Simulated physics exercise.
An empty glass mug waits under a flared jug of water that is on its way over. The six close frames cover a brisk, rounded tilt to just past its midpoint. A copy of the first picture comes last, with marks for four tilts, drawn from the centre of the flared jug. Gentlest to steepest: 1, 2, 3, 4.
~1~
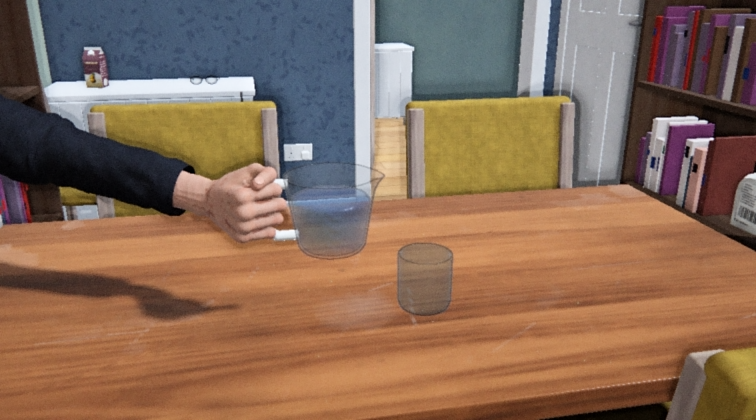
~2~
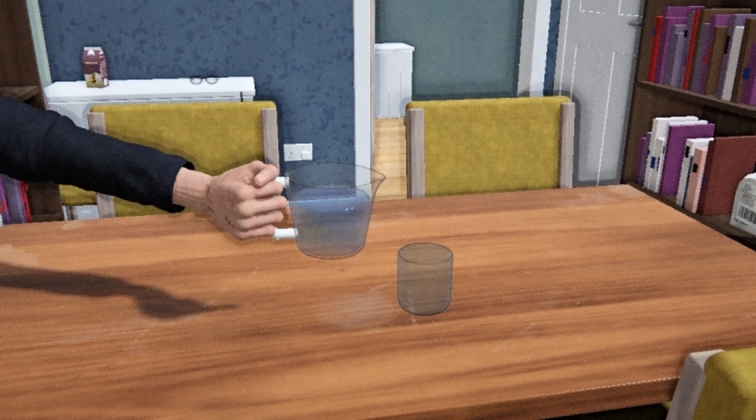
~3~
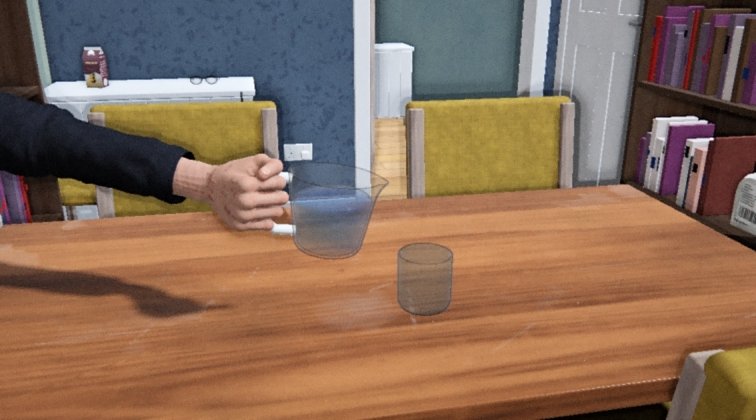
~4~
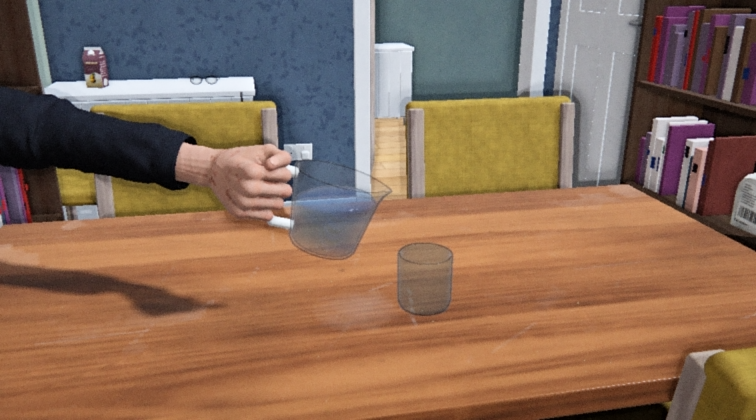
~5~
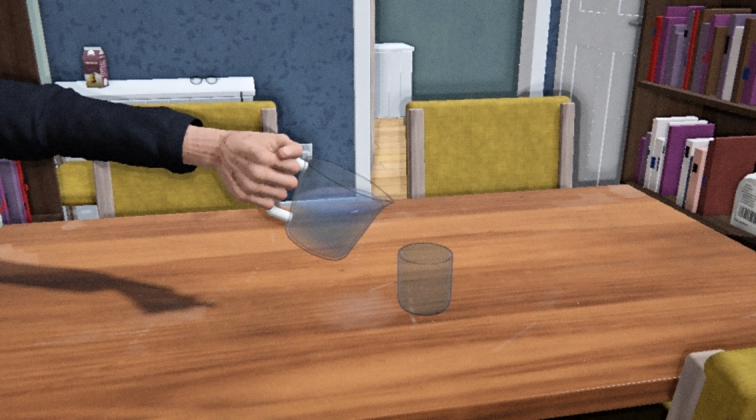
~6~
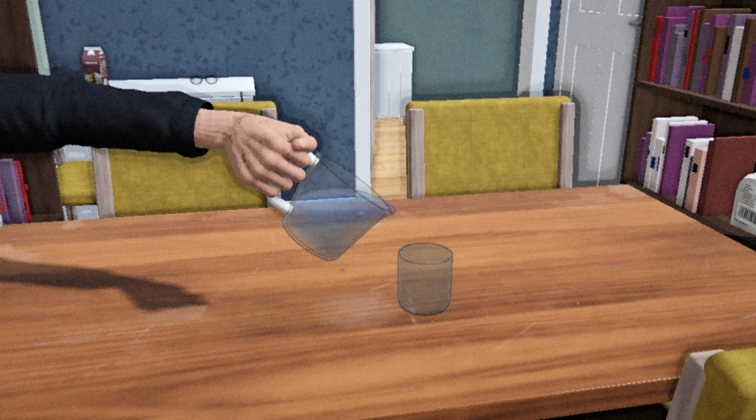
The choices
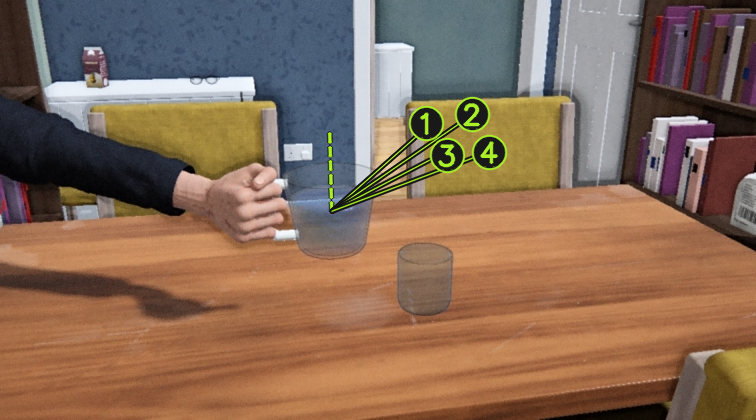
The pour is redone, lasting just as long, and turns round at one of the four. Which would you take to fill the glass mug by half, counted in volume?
1.
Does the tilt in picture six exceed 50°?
No.
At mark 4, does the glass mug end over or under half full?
Over half.
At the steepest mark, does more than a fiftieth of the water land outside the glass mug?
Yes, it does.
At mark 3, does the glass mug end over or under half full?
Over half.
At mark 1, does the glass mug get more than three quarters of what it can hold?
No.
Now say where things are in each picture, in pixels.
Upright, lip at (383, 174); rim of the glass mug round (425, 253); nothing has left yet.
Tipped about 2°, lip at (384, 176); nothing has left yet.
Tipped about 8°, lip at (387, 181); nothing has left yet.
Tipped about 16°, lip at (390, 189); nothing has left yet.
Tipped about 27°, lip at (393, 200); nothing has left yet.
Tipped about 39°, lip at (393, 212); water is over the lip, down to (393, 212).
On the marked copy, 1 at (415, 137); 2 at (458, 124); 3 at (430, 160); 4 at (473, 157).
For mark 1, the glass mug ends with about 49 % of what it can hold.
For mark 2, the glass mug ends with about 73 % of what it can hold.
For mark 3, the glass mug ends with about 90 % of what it can hold; 5 % of the water is spilt.
For mark 4, the glass mug ends with about 87 % of what it can hold; 19 % of the water is spilt.
